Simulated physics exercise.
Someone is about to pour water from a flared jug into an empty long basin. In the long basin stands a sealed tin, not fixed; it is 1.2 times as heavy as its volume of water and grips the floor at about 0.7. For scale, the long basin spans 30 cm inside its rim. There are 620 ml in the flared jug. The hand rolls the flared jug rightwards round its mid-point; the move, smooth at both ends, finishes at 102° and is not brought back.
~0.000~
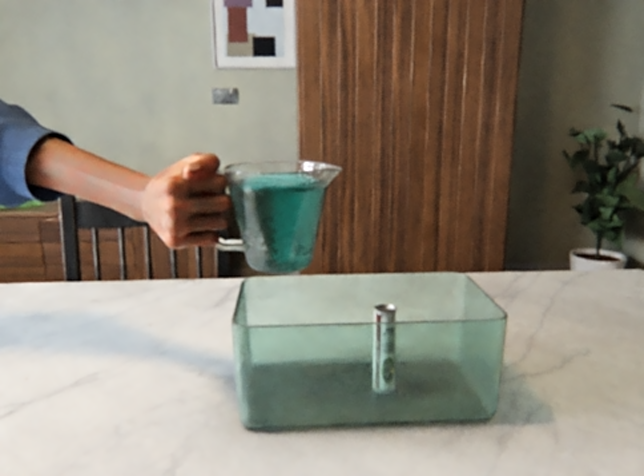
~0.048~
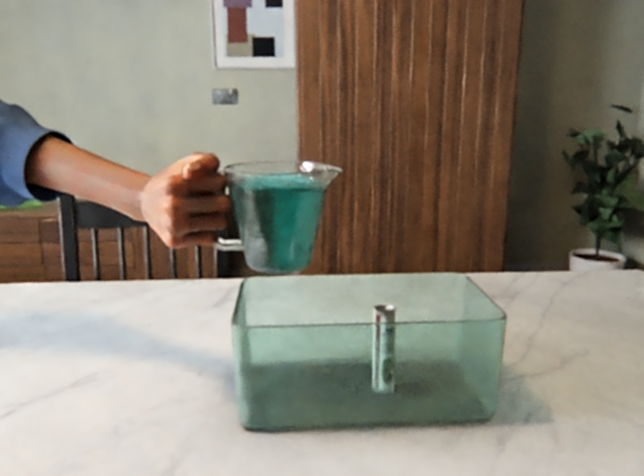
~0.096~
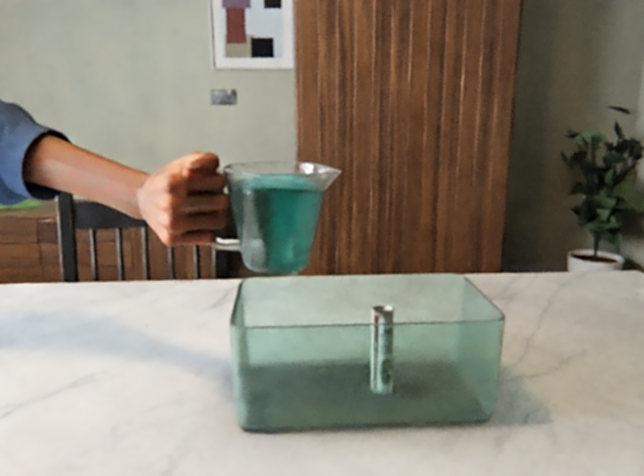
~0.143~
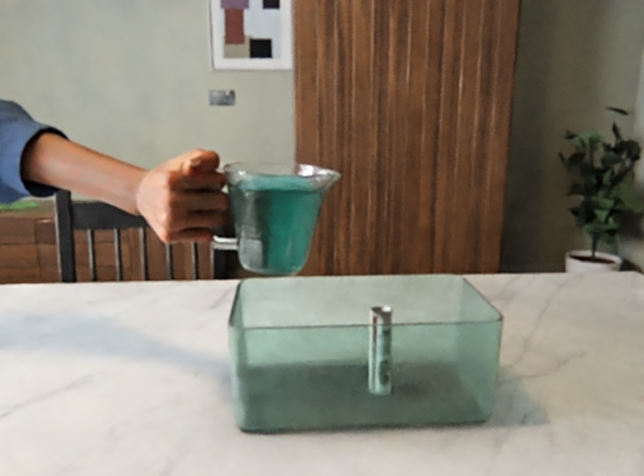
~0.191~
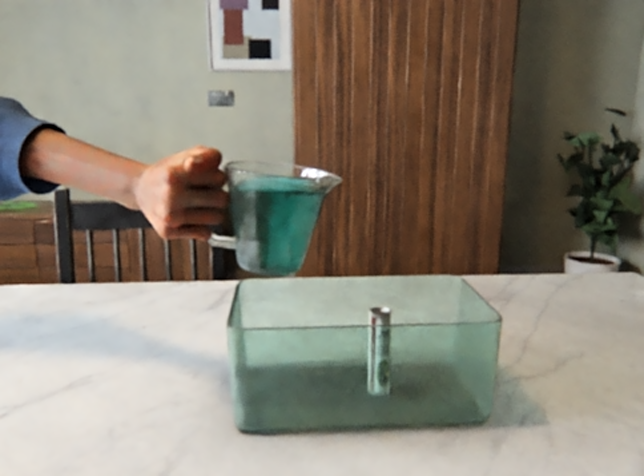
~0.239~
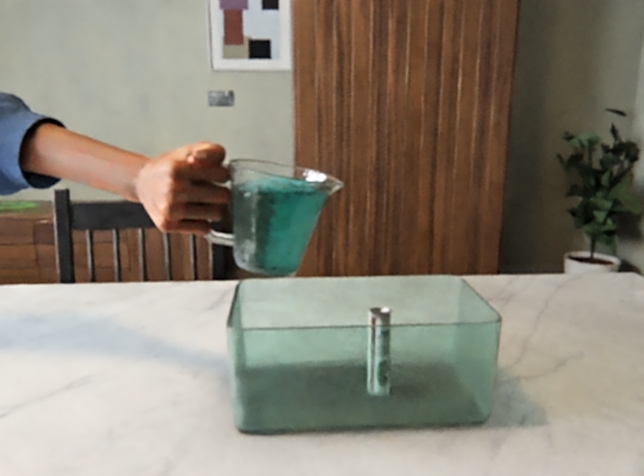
Above a clear basin on a marble table, a hand slightly tilts a jug rightwards.
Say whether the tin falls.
The tin topples.
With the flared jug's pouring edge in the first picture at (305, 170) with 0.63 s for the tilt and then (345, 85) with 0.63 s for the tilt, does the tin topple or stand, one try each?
First it goes over; then it keeps standing.
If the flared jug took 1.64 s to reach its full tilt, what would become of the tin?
The tin falls.
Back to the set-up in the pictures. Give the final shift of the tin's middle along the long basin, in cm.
Some 6.5 cm.
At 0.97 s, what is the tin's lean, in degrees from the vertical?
About 5°.
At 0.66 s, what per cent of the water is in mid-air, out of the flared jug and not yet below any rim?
Near 18 in a hundred.
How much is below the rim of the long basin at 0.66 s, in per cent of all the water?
Some 10 per cent.
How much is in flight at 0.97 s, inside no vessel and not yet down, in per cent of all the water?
About 10 per cent.
By 0.66 s the tilt is 63° and 72 per cent is still to pour; the tin stands where it began.
By 0.97 s the tilt is 96° and 17 per cent is still to pour; the tin stands where it began.
By 1.30 s the tilt is 102° and 0 per cent is still to pour; the tin lies on its side.
By 1.65 s the tilt is 102° and 0 per cent is still to pour; the tin lies on its side.
At rest the tin lies on its side.
